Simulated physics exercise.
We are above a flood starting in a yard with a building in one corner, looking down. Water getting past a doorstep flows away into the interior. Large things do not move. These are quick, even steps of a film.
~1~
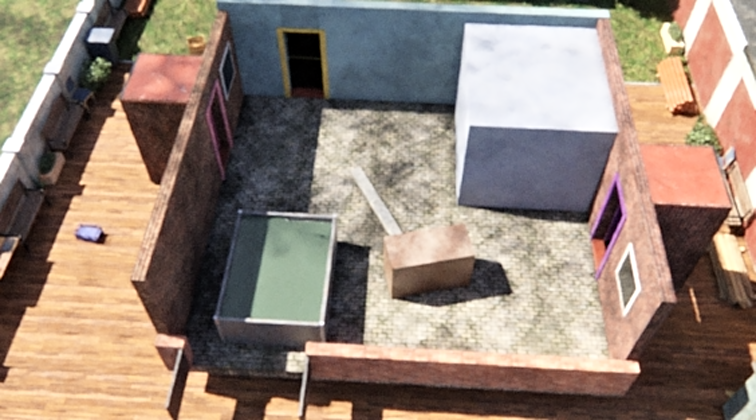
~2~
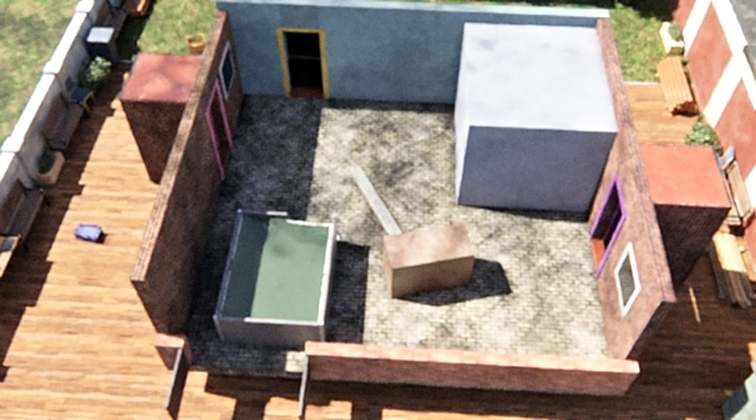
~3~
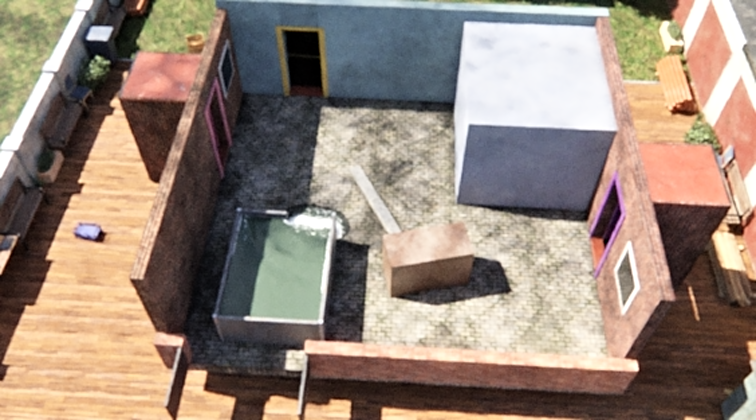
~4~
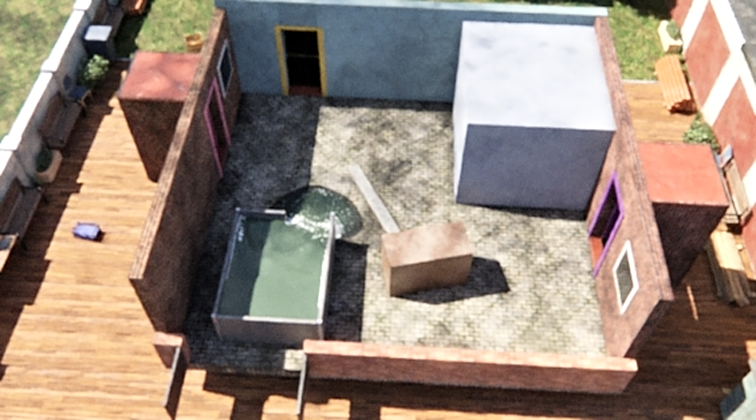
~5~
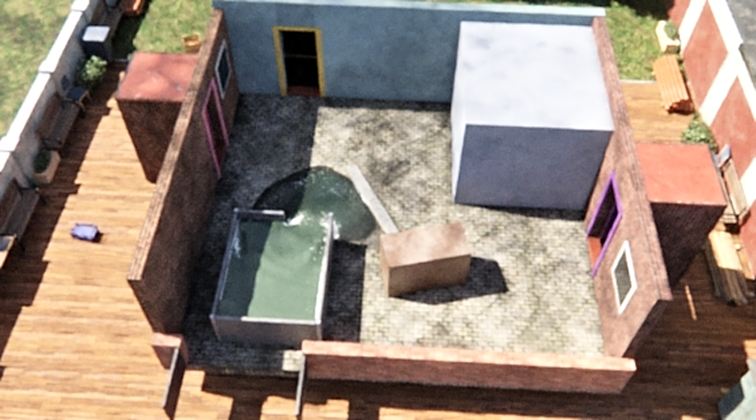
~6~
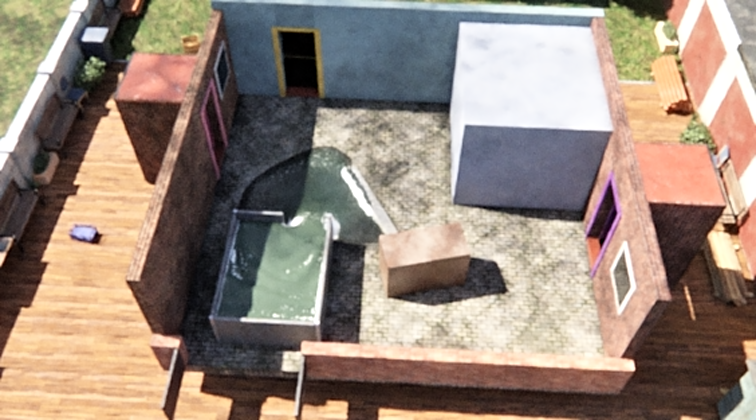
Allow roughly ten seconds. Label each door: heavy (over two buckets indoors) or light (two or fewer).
Pink door - heavy; purple door - light; yellow door - heavy.
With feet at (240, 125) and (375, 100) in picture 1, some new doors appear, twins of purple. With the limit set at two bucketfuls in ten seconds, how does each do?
Lab note - first crosses the line, second crosses the line.
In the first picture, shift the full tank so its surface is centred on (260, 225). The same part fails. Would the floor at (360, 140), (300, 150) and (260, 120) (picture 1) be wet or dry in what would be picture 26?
Taking them in the order asked: Inundated, then inundated, then inundated.
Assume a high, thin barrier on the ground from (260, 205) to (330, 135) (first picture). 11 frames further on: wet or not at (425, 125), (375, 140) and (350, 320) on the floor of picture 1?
Soaked, soaked, untouched.
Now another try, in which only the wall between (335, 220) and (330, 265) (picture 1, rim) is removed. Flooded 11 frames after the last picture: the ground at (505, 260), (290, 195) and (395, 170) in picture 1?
In turn: Swamped, untouched, swamped.
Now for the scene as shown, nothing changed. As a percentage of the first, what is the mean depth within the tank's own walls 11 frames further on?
Roughly 60 %.
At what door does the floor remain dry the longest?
Looking at the pictures, the answer is the purple-painted one.
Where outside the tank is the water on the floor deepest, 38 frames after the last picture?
Somewhere close to (315, 97).
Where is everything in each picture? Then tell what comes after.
The first frame shows the tank at (279, 267) is whole and still.
In the second frame, water pours out on the tank's far side and has run to (338, 239).
In the third frame, water pours out on the tank's far side and has run to (302, 207).
In the fourth frame, the front is at (314, 187), out from the gap on the tank's far side.
In the fifth frame, the front is at (325, 169), out from the gap on the tank's far side.
In the sixth frame, the front is at (332, 149), out from the gap on the tank's far side.
A moment on, water covers 30 % of the floor; the pink door wet at the sill, nothing in, the purple door not reached, the yellow door wet at the sill, nothing in.
Next, water covers 45 % of the floor; the pink door wet at the sill, nothing in, the purple door not reached, the yellow door over two buckets in.
Then, water covers 45 % of the floor; the pink door under two buckets in, the purple door not reached, the yellow door far over two buckets in.
Later, water covers 60 % of the floor; the pink door over two buckets in, the purple door not reached, the yellow door far over two buckets in.
In the end, water covers 90 % of the floor; the pink door over two buckets in, the purple door wet at the sill, nothing in, the yellow door far over two buckets in.
